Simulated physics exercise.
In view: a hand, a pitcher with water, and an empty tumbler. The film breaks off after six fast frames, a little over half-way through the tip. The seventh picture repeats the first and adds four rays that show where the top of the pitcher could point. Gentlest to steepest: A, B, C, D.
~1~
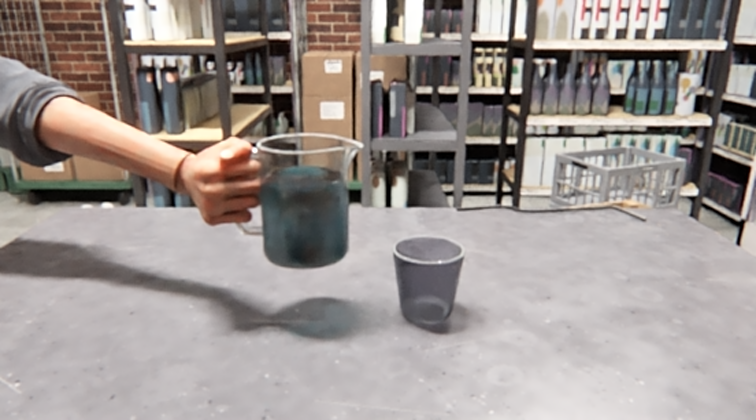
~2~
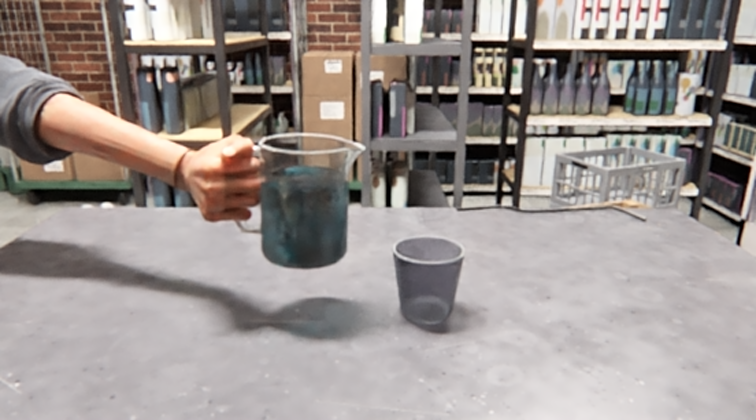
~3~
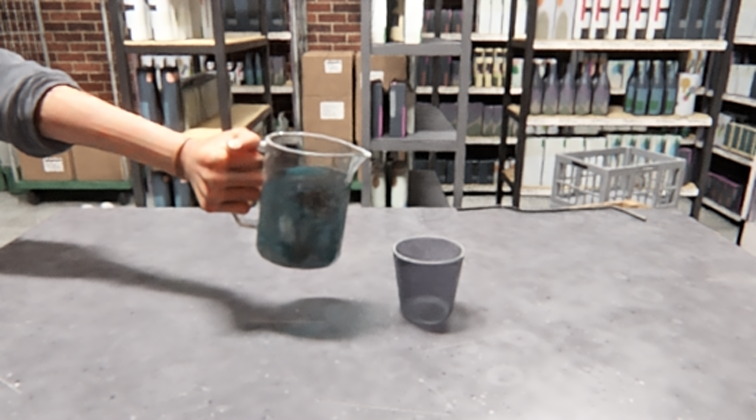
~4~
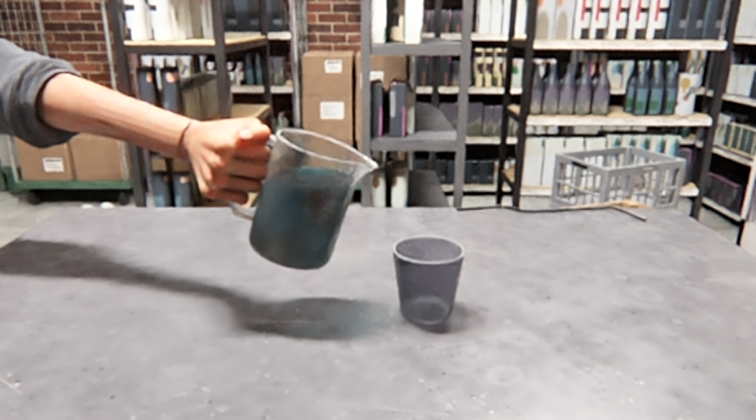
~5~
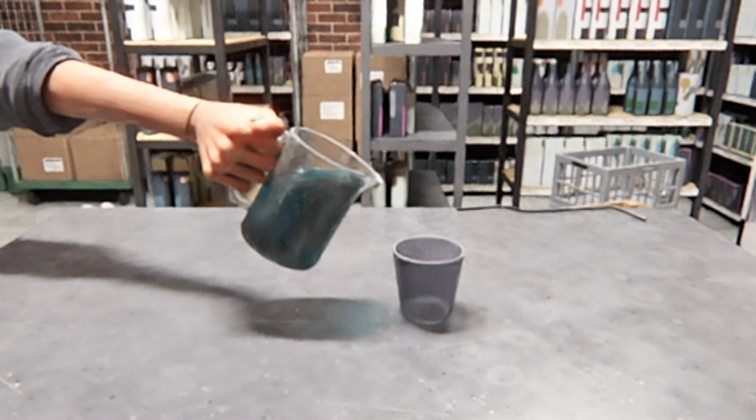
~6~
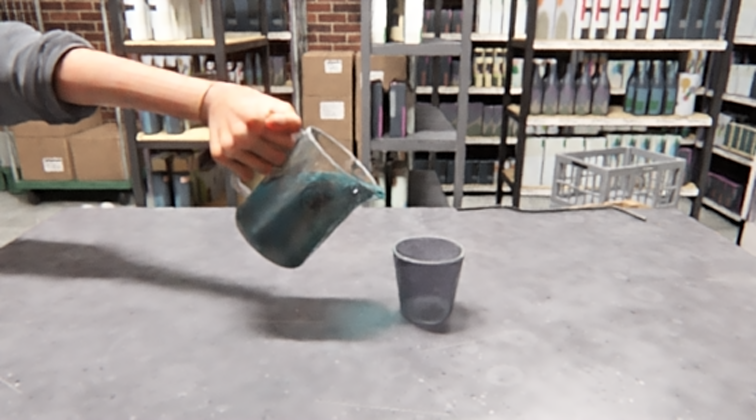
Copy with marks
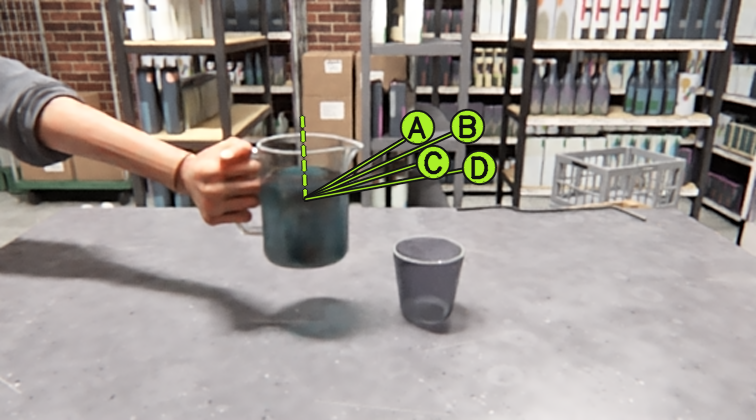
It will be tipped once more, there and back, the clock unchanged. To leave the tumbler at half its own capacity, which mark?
The answer is tilt A.
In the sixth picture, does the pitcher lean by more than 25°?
Yes.
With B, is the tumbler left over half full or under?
Over.
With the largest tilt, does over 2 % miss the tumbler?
Yes, it does.
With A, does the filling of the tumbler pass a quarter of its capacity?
Yes.
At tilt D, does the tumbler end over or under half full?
Over.
On the marked copy, A at (404, 139); B at (452, 133); C at (415, 165); D at (462, 170).
With A, the tumbler ends with about 52 % of what it can hold.
With B, the tumbler ends with about 78 % of what it can hold.
With C, the tumbler ends with about 94 % of what it can hold; 7 % of the water is spilt.
With D, the tumbler ends with about 87 % of what it can hold; 23 % of the water is spilt.
